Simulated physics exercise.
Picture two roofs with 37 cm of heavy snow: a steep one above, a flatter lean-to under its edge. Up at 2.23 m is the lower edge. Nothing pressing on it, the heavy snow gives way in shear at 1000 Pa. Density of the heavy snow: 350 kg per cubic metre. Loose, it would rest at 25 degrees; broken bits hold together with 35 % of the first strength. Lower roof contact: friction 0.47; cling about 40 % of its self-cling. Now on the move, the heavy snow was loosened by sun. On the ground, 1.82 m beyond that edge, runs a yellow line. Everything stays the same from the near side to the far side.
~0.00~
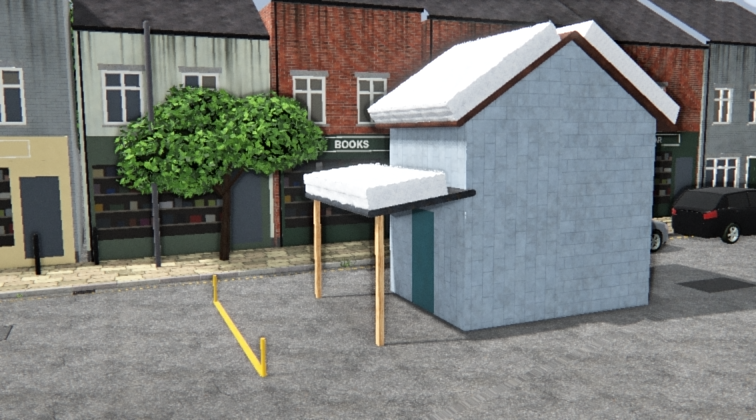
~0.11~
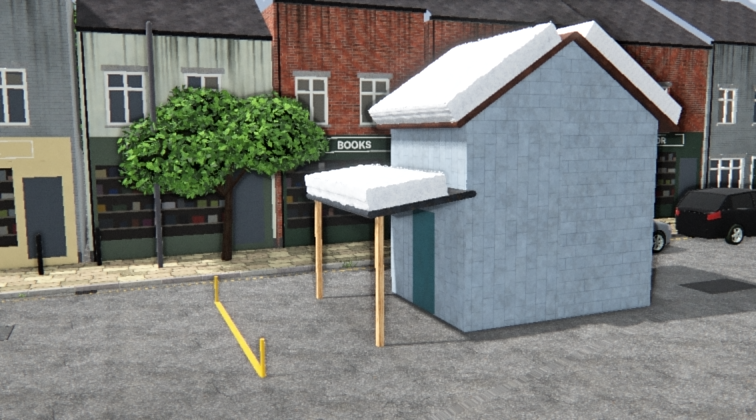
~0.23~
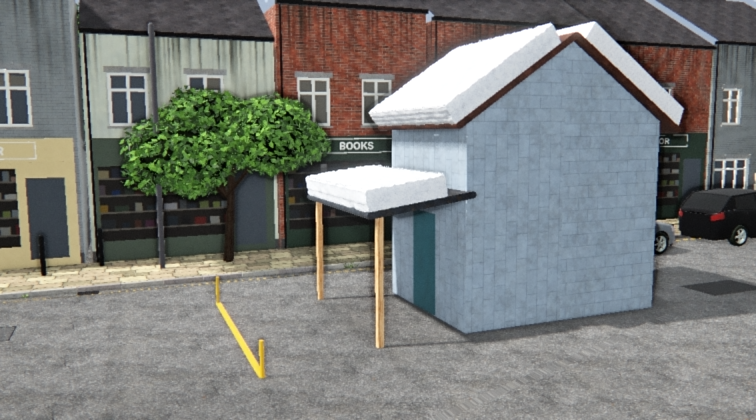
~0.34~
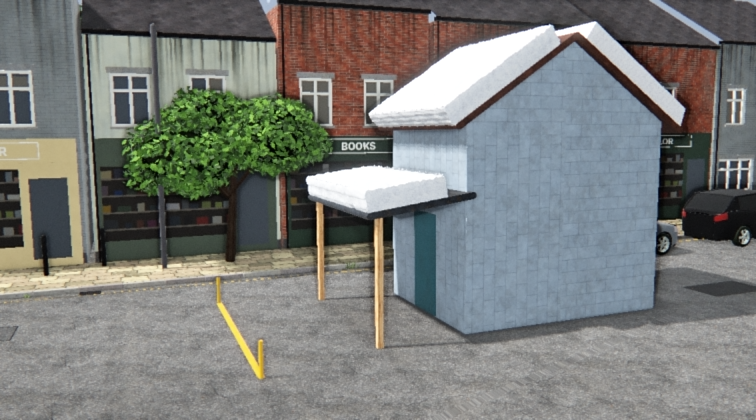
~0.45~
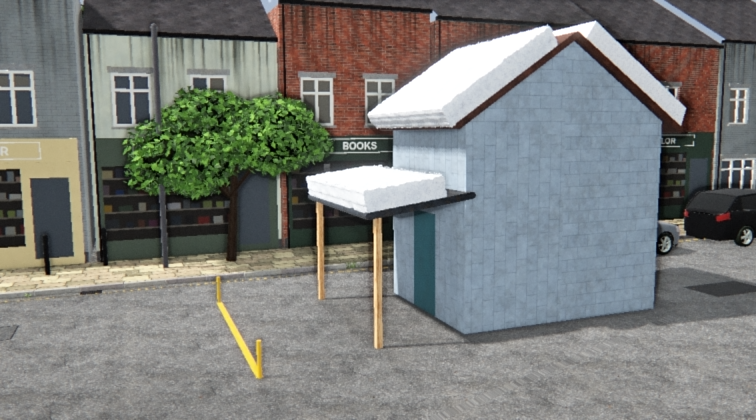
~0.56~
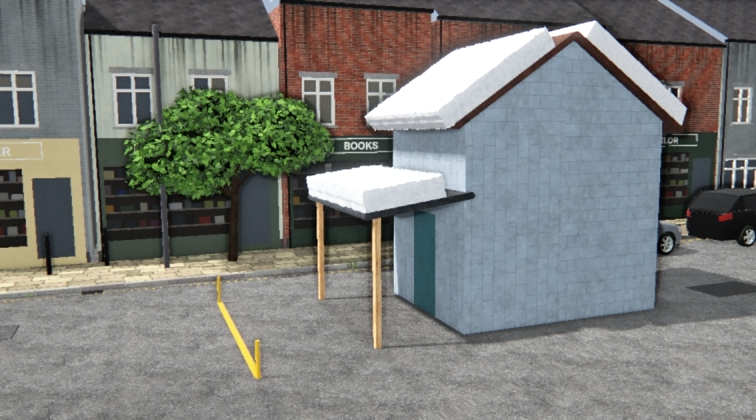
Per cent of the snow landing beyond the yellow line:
Roughly 0 %.
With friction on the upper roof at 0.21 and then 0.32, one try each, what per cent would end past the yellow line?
I'd expect around 18 percent, then around 12 percent.
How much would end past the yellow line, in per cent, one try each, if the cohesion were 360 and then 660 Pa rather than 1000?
First 20 %, second 6 %.
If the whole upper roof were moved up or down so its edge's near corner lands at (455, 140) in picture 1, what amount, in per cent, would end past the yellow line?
That would come to around 0 %.
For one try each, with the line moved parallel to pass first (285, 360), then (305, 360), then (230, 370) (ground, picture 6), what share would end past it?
In turn about 4 %, 12 %, 0 %.
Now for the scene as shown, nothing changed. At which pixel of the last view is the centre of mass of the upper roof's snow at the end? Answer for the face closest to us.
At about (379, 249).
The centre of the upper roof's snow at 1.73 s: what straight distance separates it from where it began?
1.6 m.
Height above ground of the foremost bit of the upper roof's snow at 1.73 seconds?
2.8 m, roughly.
After 1.10 s, none is below the lower edge and 0 % is past the line.
After 1.73 s, none is below the lower edge and 0 % is past the line.
After 2.37 s, none is below the lower edge and 0 % is past the line.
After 3.00 s, 17 % is below the lower edge and 0 % is past the line.
After 5.40 s, at the end, 37 % is below the lower edge and 0 % is past the line.
